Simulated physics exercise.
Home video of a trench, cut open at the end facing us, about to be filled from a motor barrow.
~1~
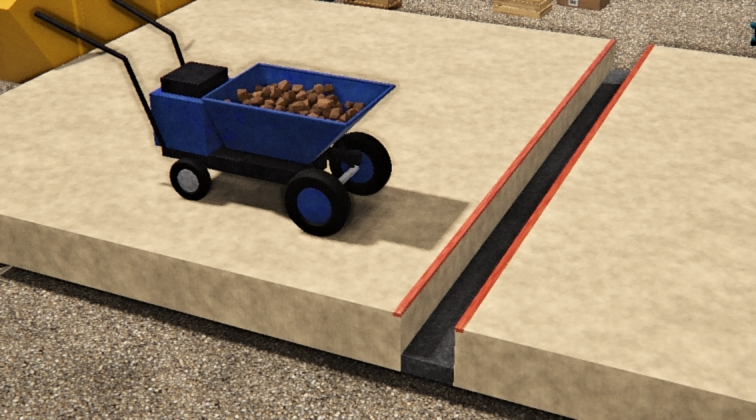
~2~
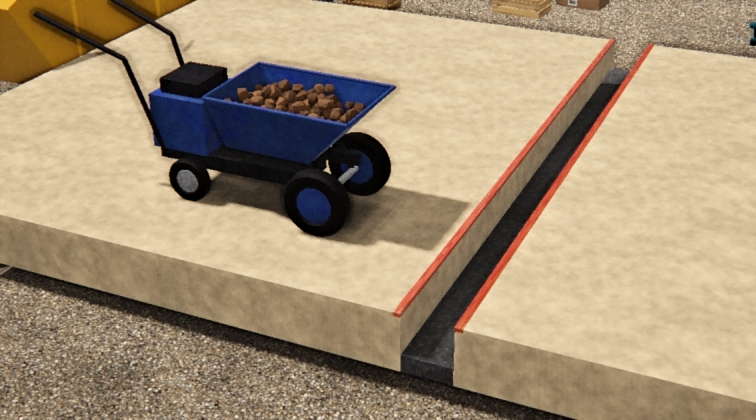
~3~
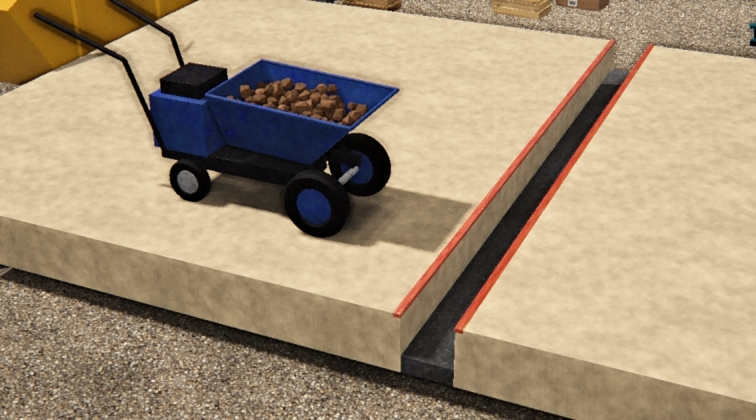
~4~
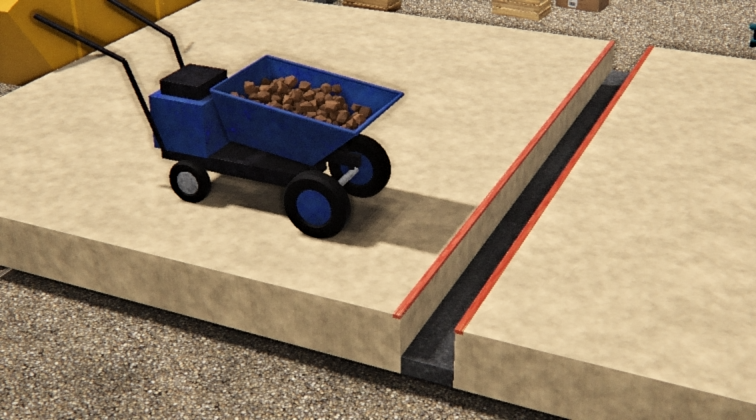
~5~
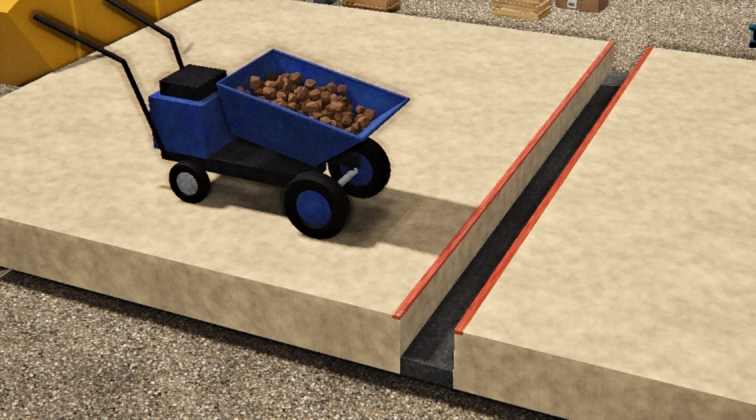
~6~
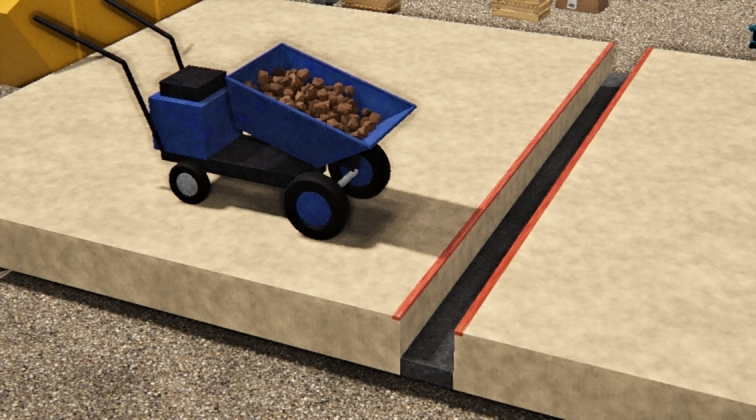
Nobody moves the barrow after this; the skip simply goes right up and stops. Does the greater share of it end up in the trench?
The part in the trench outweighs the part outside.
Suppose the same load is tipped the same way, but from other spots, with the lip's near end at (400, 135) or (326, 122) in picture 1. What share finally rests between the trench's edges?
Well, you'd get roughly 70 per cent from the first place and roughly 50 per cent from the second.
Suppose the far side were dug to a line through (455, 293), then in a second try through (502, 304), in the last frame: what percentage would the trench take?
In order, some 50 and some 70 percent.
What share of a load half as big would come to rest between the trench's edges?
About 70 %.
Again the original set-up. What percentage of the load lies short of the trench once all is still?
I'd estimate about 20 per cent of the load.
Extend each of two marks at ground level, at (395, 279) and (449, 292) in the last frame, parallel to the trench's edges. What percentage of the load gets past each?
90 % and 40 %, in that order.
Shortly afterwards, skip tipped steeply; the whole lot in the skip.
Next, skip tipped right over; near two thirds in the skip; near a quarter short of the trench; a little in or heaped over the trench; only a few falling.
Some moments later, skip tipped right over; near a quarter in the skip; near a quarter short of the trench; near two thirds in or heaped over the trench; only a few beyond it.
In the end, skip tipped right over; a little in the skip; near a quarter short of the trench; near two thirds in or heaped over the trench; only a few beyond it.
